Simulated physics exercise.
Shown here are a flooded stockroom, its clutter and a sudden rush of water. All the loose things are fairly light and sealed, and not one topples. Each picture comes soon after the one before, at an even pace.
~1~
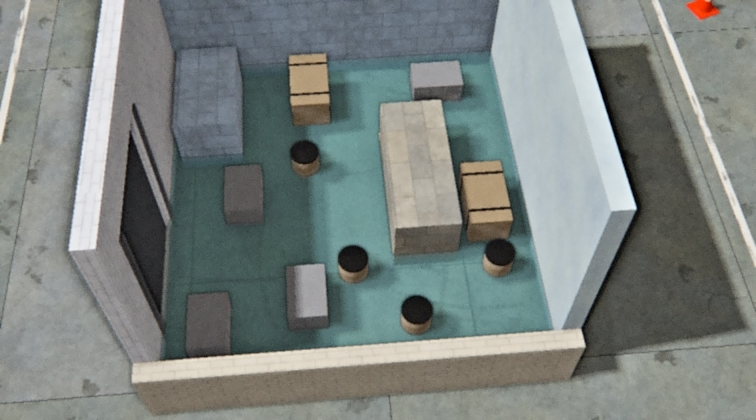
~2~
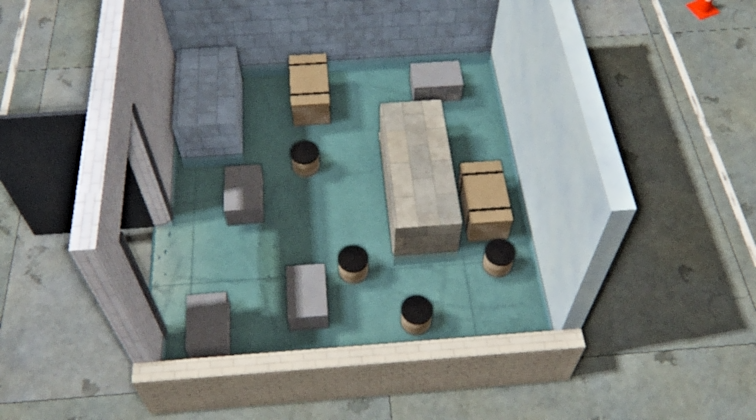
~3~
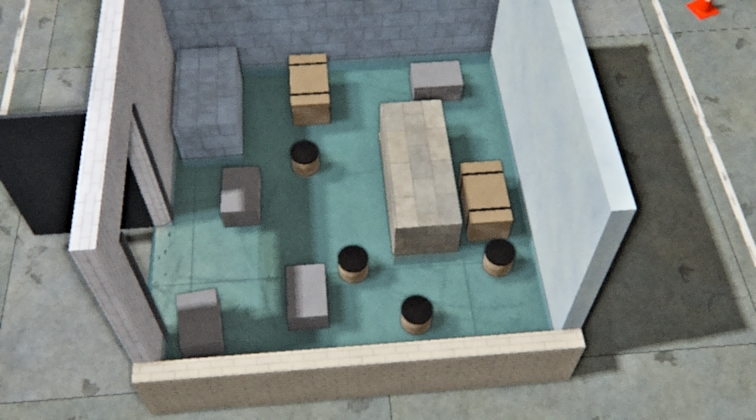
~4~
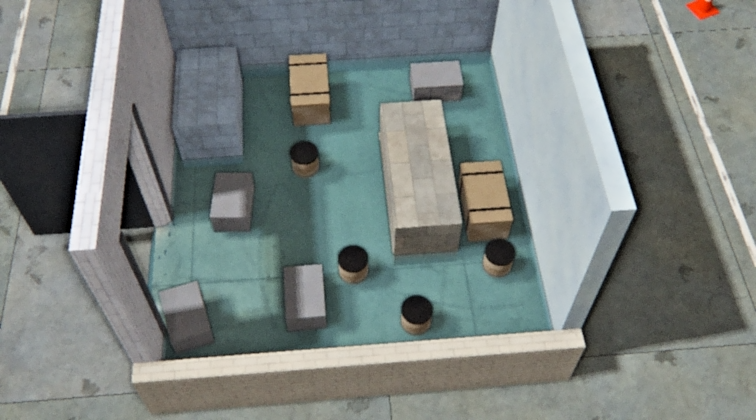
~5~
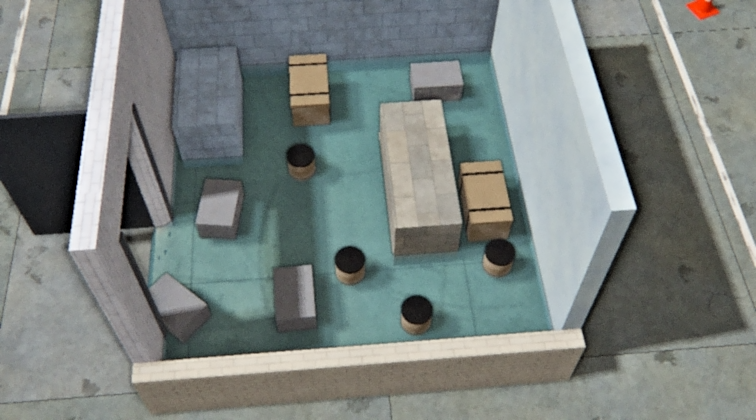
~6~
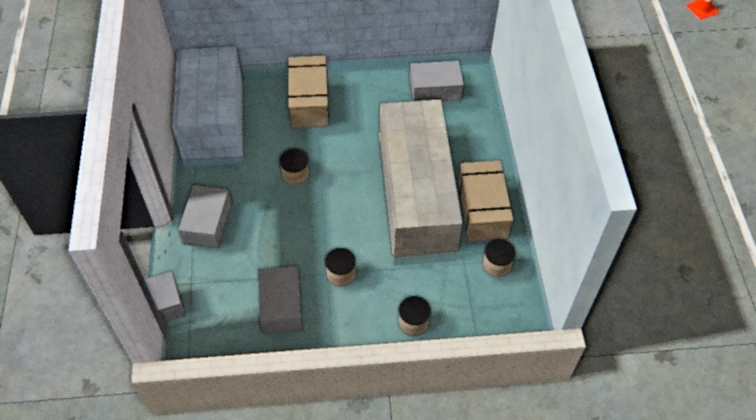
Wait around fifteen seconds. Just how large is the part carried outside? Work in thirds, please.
I expect the result to be the upper range.
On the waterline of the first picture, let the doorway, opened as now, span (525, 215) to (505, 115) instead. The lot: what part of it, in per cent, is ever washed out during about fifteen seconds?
It works out at some 80 per cent of the things.
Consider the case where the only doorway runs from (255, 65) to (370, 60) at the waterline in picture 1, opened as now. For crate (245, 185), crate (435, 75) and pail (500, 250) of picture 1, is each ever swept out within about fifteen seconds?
Going through them in sequence: Gets out, then gets out, then trapped.
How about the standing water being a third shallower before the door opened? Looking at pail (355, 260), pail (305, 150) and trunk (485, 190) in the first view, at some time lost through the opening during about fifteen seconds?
One by one: Leaves, leaves, never escapes.
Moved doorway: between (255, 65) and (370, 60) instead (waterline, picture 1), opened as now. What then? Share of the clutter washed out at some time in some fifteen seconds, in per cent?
Roughly 50 per cent.
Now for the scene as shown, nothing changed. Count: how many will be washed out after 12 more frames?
That comes to 4.
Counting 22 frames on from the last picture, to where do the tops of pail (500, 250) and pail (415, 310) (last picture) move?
First one at roughly (369, 276), second at roughly (157, 300).
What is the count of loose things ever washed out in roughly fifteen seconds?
I make it 7 in total.
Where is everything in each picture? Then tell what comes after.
The first picture shows a crate at (207, 320) floats; a crate at (243, 187) floats; 0 of 10 have shifted.
The second picture shows a crate at (206, 320) floats; a crate at (243, 187) floats; 0 of 10 have shifted.
The third picture shows a crate at (198, 318) floats, close to its start; a crate at (240, 189), afloat, close to its start; 1 of 10 have shifted.
The fourth picture shows a crate at (184, 311) floats, close to its start; a crate at (231, 195), afloat, close to its start; 2 of 10 have shifted.
The fifth picture shows a crate at (172, 302) floats, a stride from its start; a crate at (219, 202), afloat, close to its start; 4 of 10 have shifted.
The sixth picture shows a crate at (147, 296) floats, a stride from its start; a crate at (204, 209) floats, a stride from its start; 5 of 10 have shifted.
A moment on, 2 of 10 are out; 8 afloat.
Next, 4 of 10 are out; 6 afloat.
Later, 5 of 10 are out; 5 afloat.
In the end, 7 of 10 are out; 3 afloat.
